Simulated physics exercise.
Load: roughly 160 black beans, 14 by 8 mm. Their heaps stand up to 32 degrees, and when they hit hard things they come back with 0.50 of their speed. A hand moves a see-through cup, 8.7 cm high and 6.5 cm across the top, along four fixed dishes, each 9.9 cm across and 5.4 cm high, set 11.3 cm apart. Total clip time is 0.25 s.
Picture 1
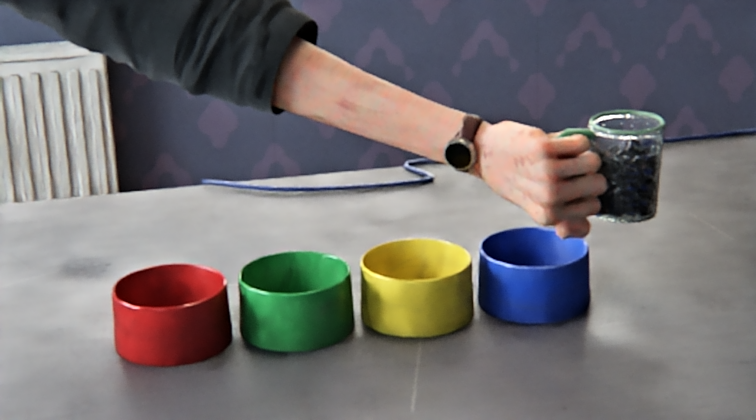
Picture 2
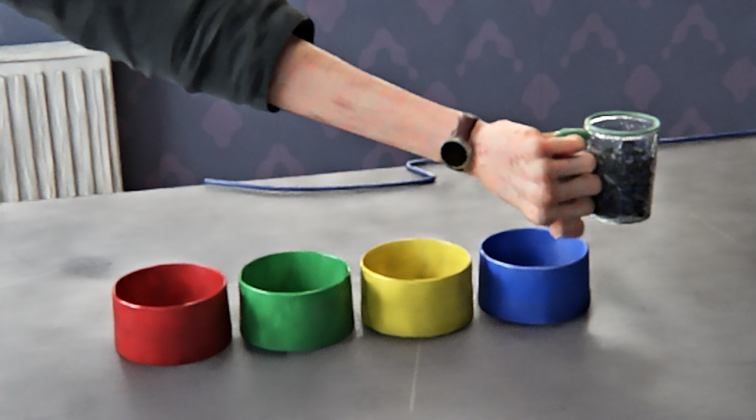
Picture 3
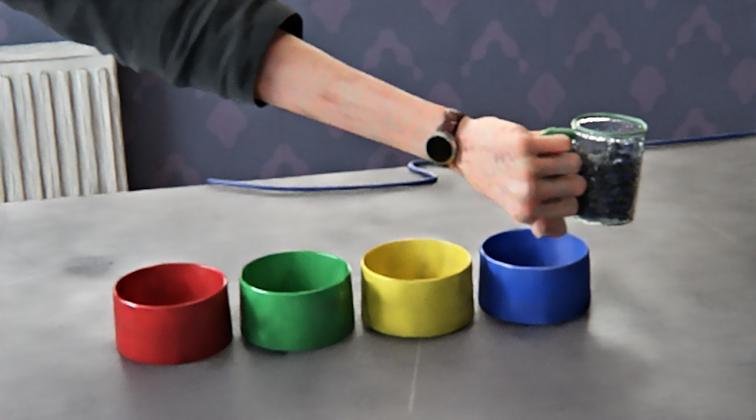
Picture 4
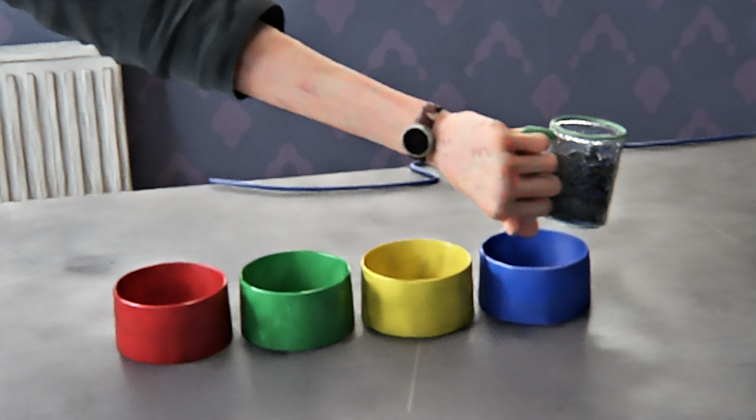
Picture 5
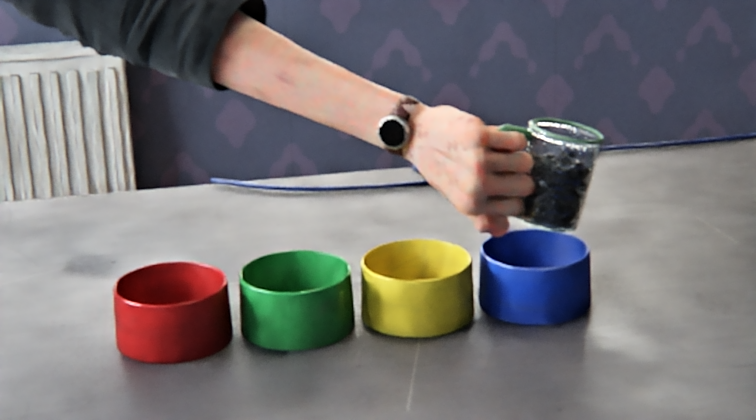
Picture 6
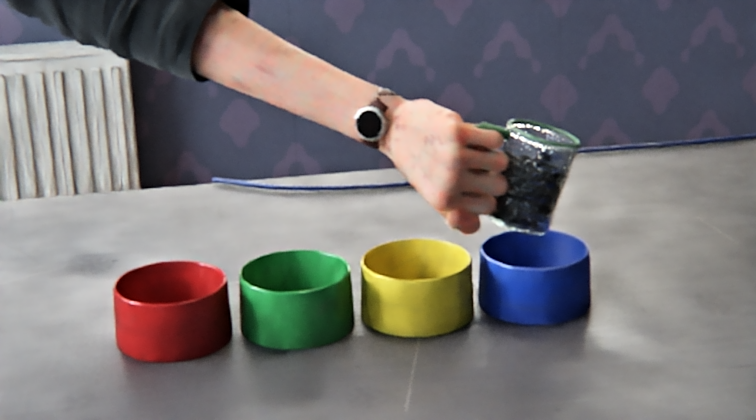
A hand moves a clear cup of black beans left above the blue dish, tilting it slightly.
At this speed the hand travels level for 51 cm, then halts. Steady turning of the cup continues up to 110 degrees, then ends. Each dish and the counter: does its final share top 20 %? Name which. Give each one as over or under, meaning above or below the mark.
Red dish: Over, blue dish: Under, green dish: Under, yellow dish: Under, counter: Under.
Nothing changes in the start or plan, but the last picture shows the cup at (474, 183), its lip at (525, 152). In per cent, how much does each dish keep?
Kept per dish: Red = 100, blue = 0, green = 0, yellow = 0.
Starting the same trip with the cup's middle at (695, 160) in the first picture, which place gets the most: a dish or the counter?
Biggest portion: Red.
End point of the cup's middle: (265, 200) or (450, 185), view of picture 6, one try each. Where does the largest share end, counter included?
First try: Green; second try: Blue.
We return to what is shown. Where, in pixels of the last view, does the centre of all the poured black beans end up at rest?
Roughly (165, 320).
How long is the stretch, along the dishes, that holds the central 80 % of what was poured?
I'd put it at close to 5 cm.
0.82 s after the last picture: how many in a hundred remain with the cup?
Close to 100 in a hundred.
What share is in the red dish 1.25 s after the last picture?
Some 45 in a hundred by then.
Then, 0.49 s after the last picture, tilt 61 degrees; cup holds 100 %.
Then, 0.82 s after the last picture, tilt 90 degrees; cup holds 100 %.
Then, 1.25 s after the last picture, tilt 110 degrees; cup holds 55 %, red 45 %.
In the end, red 100 %, blue 0 %, green 0 %, yellow 0 %, counter 0 %.
